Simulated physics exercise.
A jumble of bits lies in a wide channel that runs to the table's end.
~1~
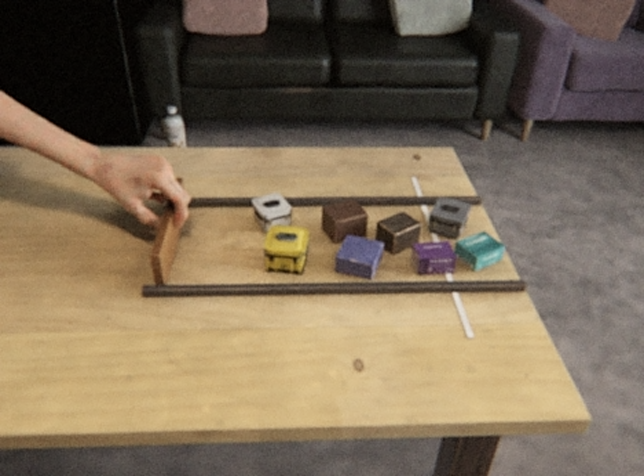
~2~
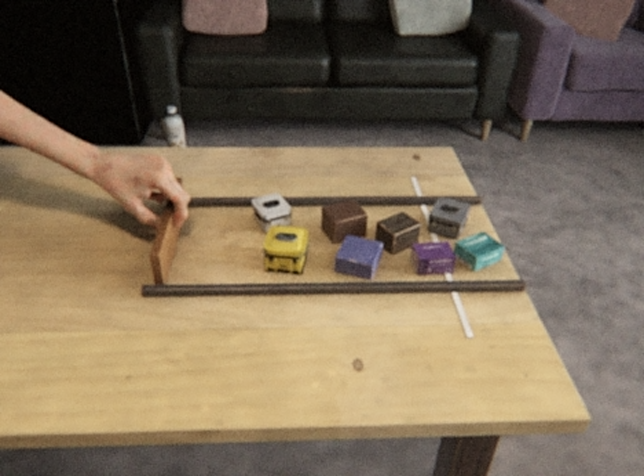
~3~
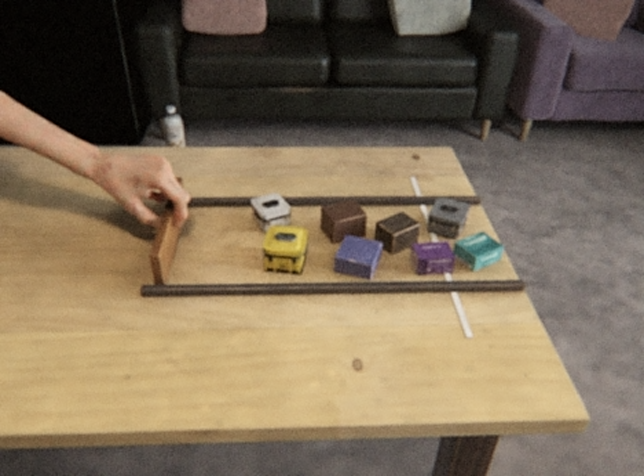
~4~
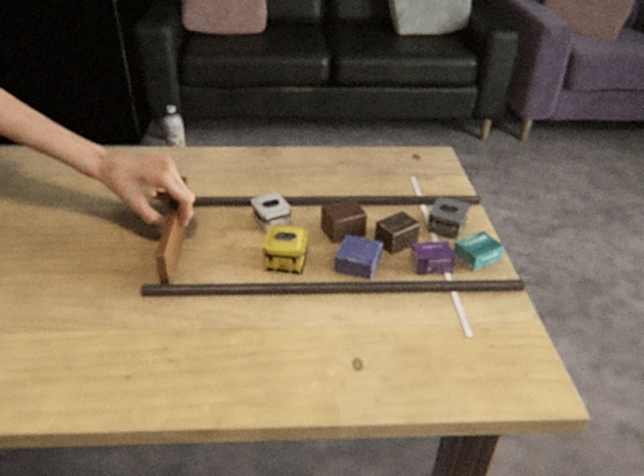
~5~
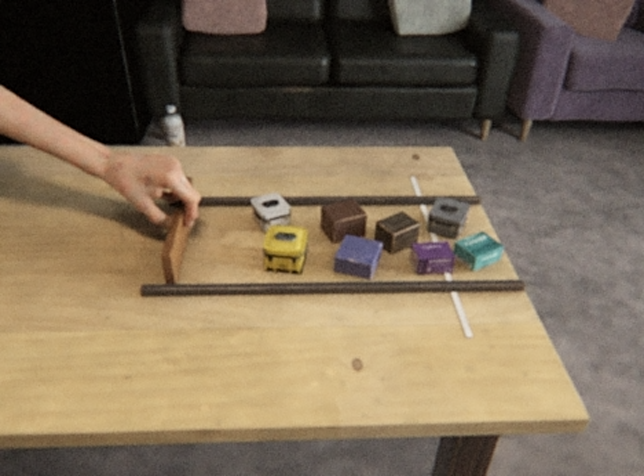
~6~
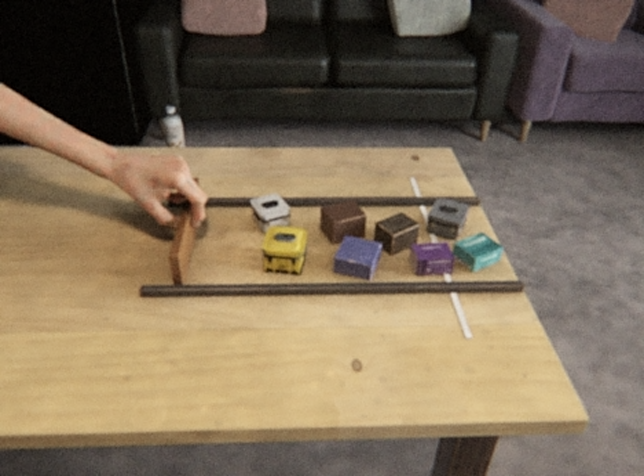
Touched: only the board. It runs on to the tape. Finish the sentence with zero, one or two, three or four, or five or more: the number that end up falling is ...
The number that end up falling is three or four.
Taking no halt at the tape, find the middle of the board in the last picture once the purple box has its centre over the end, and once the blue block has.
Points: About (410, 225) and about (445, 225).
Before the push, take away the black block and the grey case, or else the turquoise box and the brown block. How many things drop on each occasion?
2, then 1.
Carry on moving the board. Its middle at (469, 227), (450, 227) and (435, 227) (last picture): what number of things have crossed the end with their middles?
That makes 6, 5, 3.
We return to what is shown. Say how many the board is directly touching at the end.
2.
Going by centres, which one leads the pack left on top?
Nearest at the end: The blue block.
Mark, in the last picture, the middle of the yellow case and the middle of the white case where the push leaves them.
Close to (466, 250); the other close to (443, 212).
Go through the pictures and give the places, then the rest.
Turquoise box (479, 251); grey case (449, 218); purple box (433, 258); board (171, 229); tape (437, 243), in the first frame.
Grey case (449, 218); board (170, 229), in the second frame.
Purple box (432, 258); brown block (343, 221), in the third frame.
Turquoise box (479, 251); blue block (358, 257), in the fourth frame.
Grey case (448, 218); black block (397, 233), in the fifth frame.
Turquoise box (478, 252); grey case (448, 219); purple box (431, 259); board (187, 229); tape (435, 243), in the sixth frame.
Soon after, none off yet; turquoise box at rest near (478, 252); grey case at rest near (448, 219); purple box at rest near (431, 259).
Then, none off yet; turquoise box moved a little near (494, 250); grey case at rest near (450, 218); purple box moved about its own width near (465, 264).
At rest, the number that fall off is three or four; fallen, black block, purple box, grey case and turquoise box.
